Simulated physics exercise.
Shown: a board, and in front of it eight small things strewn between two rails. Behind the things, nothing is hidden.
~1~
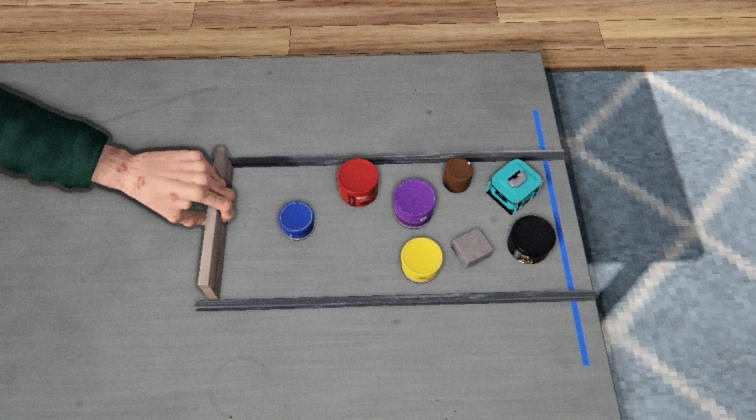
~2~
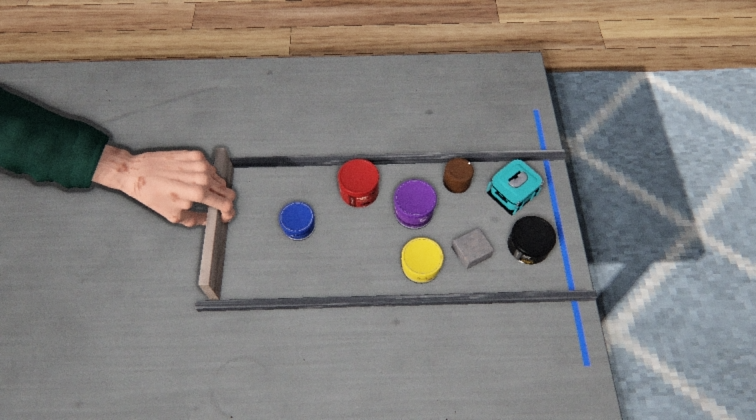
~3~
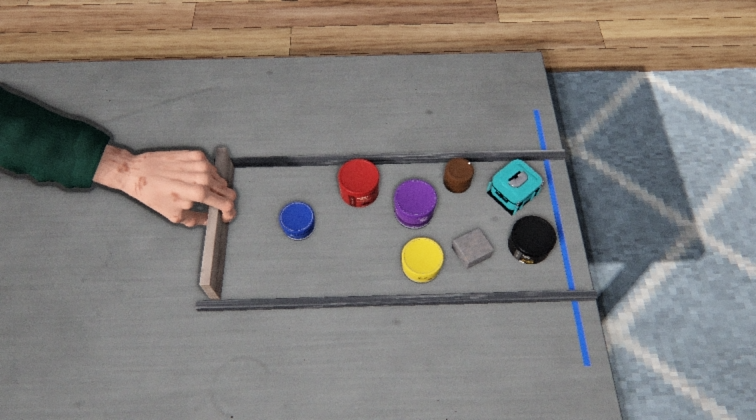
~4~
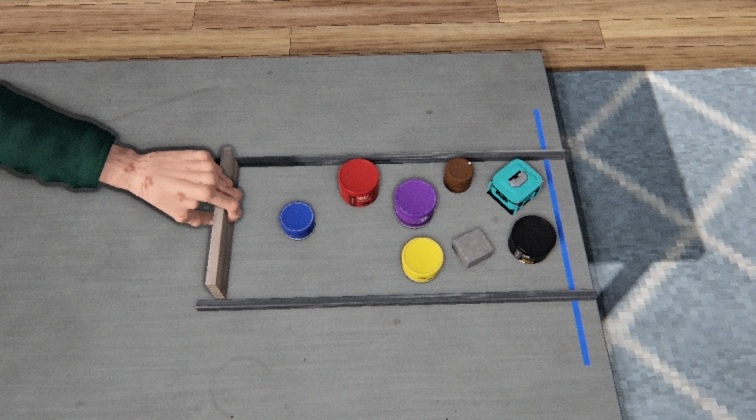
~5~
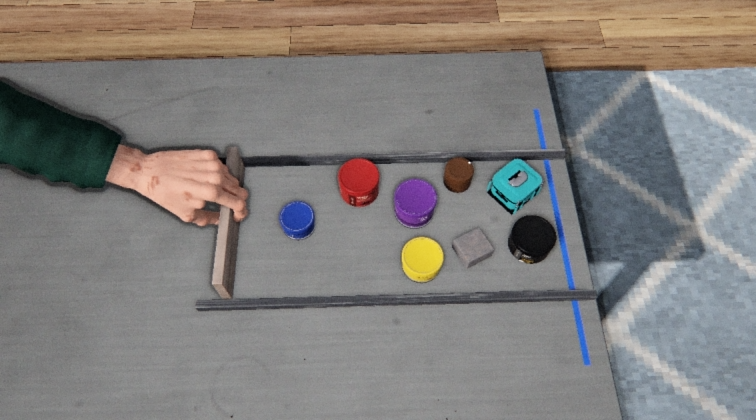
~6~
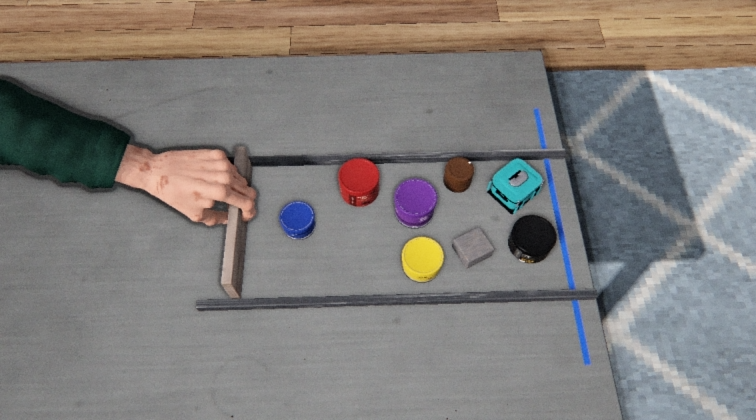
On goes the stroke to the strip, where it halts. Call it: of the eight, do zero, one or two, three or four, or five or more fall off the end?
Five or more fall off.
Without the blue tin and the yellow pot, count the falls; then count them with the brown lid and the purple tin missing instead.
First try: 3 fallen; other try: 3.
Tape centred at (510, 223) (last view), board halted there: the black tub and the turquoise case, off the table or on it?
The black tub slips off and the turquoise case slips off.
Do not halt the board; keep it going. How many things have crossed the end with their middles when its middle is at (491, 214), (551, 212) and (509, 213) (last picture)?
Respectively 0, 5 and 2.
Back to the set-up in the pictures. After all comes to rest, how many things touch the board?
Contact count: 3.
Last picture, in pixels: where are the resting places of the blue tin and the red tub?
Going in order: First (579, 221), then (575, 178).
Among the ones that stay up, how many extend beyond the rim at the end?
The overhang total is 3.
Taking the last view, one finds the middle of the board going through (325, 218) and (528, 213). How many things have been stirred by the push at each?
Moved so far: 1, then 8.
Soon after, none off yet; black tub at rest near (532, 239); turquoise case at rest near (515, 186); grey block at rest near (473, 248).
After that, none off yet; black tub at rest near (532, 239); turquoise case at rest near (515, 186); grey block moving near (476, 247).
And then, none off yet; black tub displaced about its own width near (592, 232); turquoise case displaced about its own width near (574, 178); grey block displaced well along near (554, 239).
In the end, the number that fall off is five or more; gone, purple tin, brown lid, grey block, turquoise case and black tub.
